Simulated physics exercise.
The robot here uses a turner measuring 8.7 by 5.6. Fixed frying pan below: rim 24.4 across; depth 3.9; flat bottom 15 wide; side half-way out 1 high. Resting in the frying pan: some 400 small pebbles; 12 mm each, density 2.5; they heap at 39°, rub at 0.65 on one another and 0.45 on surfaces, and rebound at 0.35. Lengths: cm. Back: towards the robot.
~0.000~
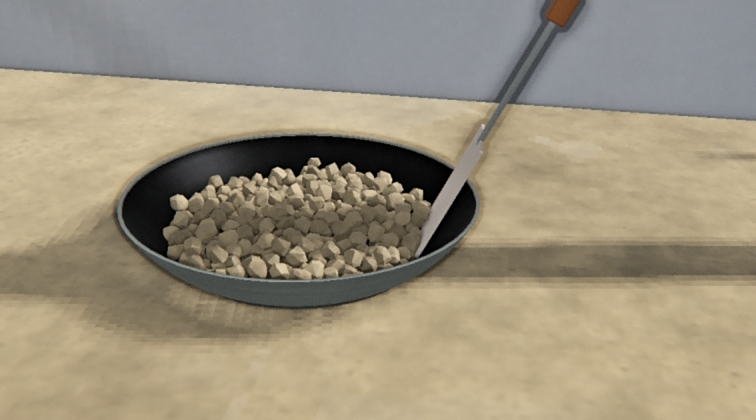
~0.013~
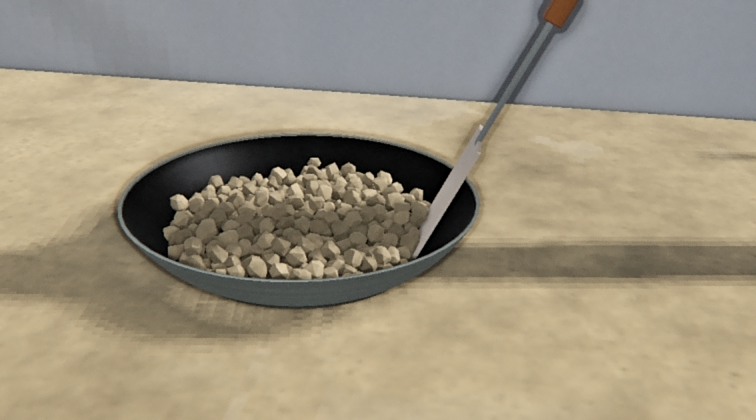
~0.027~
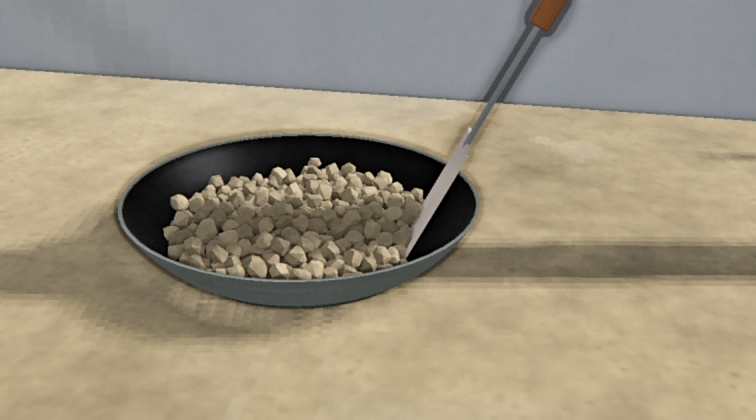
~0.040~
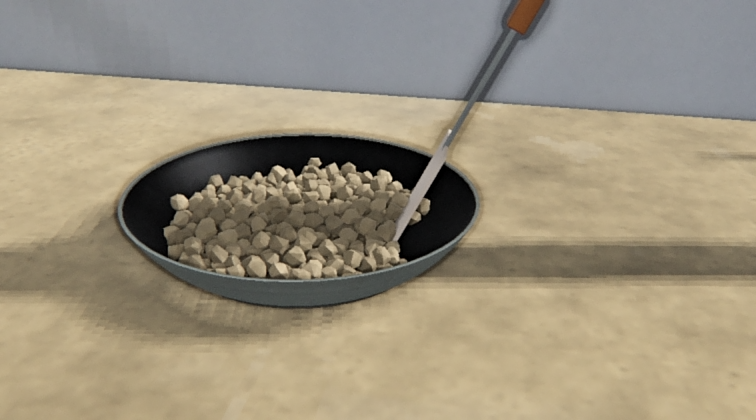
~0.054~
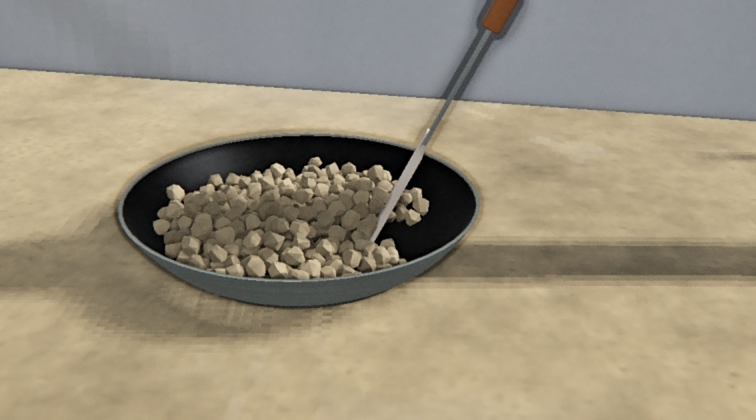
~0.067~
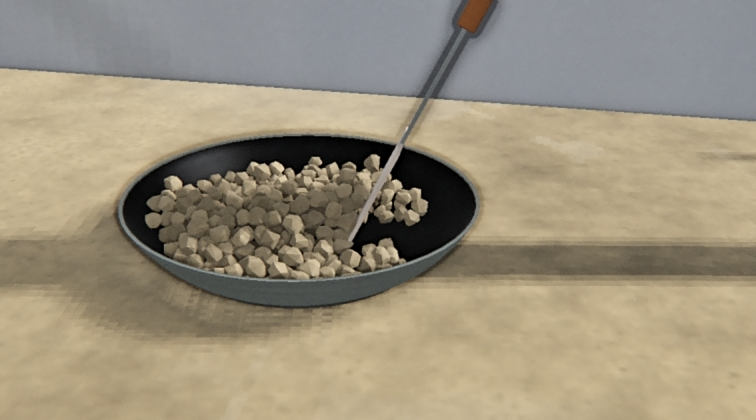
On a mottled tan countertop, a turner sweeping leftward through small beige pebbles in a black frying pan, pushing them aside.
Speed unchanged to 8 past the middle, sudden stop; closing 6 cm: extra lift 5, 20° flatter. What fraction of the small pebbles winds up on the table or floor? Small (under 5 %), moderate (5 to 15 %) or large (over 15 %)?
Large.
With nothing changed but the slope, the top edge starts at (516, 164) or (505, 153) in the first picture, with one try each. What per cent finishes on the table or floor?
Some 20 and 20 per cent.
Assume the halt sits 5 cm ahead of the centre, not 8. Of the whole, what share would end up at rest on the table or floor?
In that case about 10 percent ends on the table or floor.
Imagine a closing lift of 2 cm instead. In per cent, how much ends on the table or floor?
You'd expect near 25 percent of it there.
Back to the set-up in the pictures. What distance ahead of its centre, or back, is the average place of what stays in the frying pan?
Roughly 3.0 centimetres ahead.
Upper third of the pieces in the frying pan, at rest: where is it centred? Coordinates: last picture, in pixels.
It is centred near (205, 201) in the last view.
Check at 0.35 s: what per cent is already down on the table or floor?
10 per cent.
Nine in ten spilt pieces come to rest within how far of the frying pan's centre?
Around 45 centimetres from the centre.
By 0.10 s, sloping 65°, highest piece 6 above the table; 396 in the frying pan.
By 0.13 s, sloping 58°, highest piece 7 above the table; 395 in the frying pan, 1 on the blade or in flight.
By 0.35 s, sloping 45°, highest piece 13 above the table; 314 in the frying pan, 47 on the table or floor, 35 on the blade or in flight.
By 1.40 s, sloping 45°, highest piece 5 above the table; 314 in the frying pan, 82 on the table or floor.
Final count, 314 in the frying pan, 82 on the table or floor. That is 21 % on the table or floor.
